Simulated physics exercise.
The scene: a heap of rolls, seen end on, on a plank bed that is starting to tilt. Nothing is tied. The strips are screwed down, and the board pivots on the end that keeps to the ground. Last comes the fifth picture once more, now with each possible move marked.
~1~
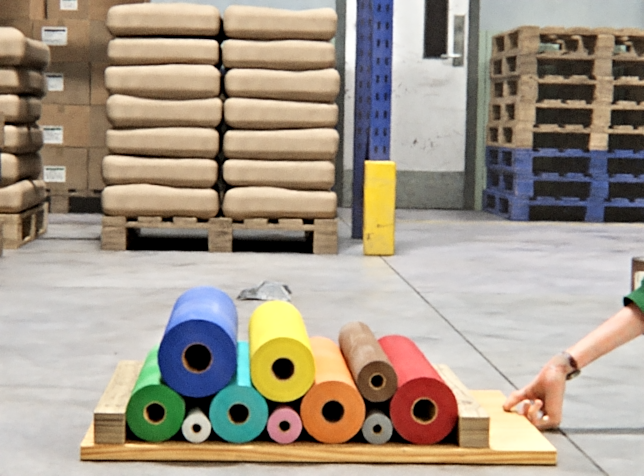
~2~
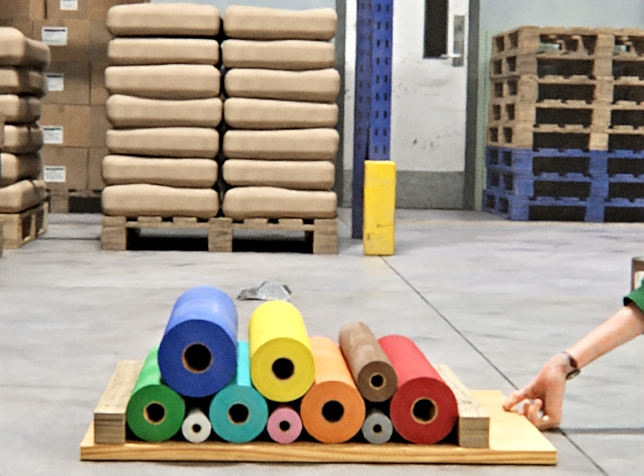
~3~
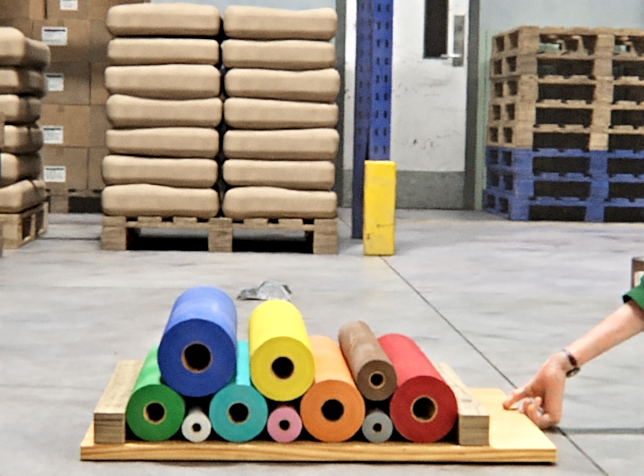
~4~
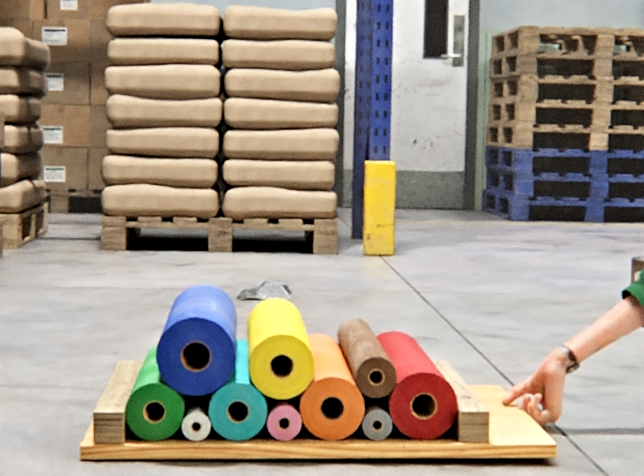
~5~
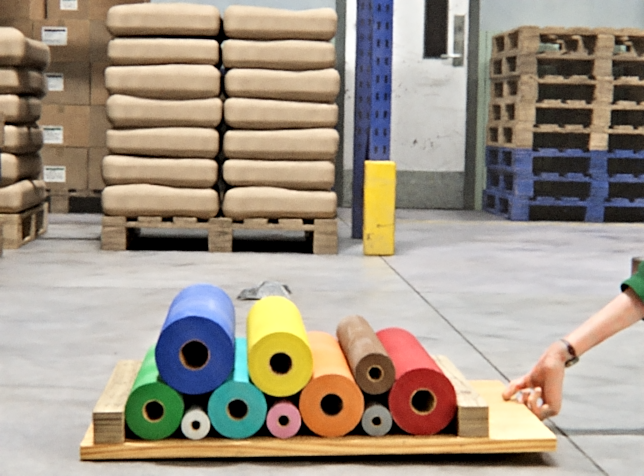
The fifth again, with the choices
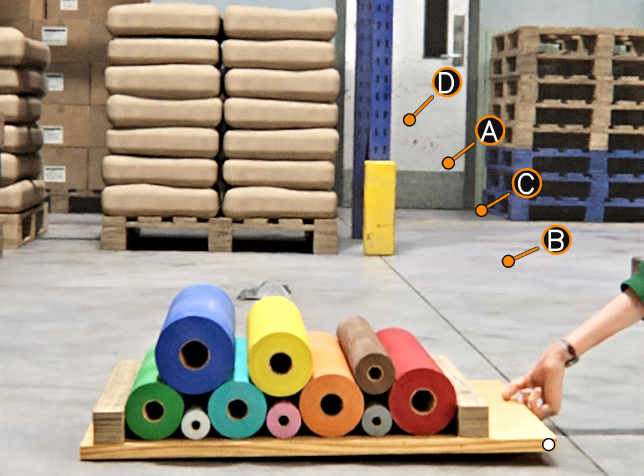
The clip opens on a stack of colourful rolls, seen end on, between two wooden strips on a board on a warehouse floor, with a hand at its right end. The hand then raises that end very slightly, tilting the board, while the rolls keep their arrangement.
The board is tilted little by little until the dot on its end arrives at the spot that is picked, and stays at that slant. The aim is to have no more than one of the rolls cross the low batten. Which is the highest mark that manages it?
Lift it to A and no more.
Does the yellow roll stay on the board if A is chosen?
The yellow roll: Yes.
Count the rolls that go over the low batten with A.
It comes to one.
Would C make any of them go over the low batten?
At C: No.
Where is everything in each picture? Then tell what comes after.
Pink roll (285, 426); orange roll (333, 411), in the first frame.
Red roll (424, 410), in the second frame.
Board (313, 406); red roll (424, 409); white roll (197, 427), in the third frame.
Board (312, 404); green roll (154, 412); turquoise roll (238, 411); white roll (196, 426), in the fourth frame.
Board (312, 401); green roll (154, 411); white roll (195, 425), in the fifth frame.
On the marked copy, A at (448, 163); B at (509, 261); C at (481, 210); D at (409, 120); the white dot at (549, 445).
Taking A. A third of the way, board at 21°.
Two thirds of the way, board at 39°.
When it is over, board at 39°, one over the low batten (blue).
As for the rest, B none over the low batten; C none over the low batten; D two over the low batten (blue, yellow).
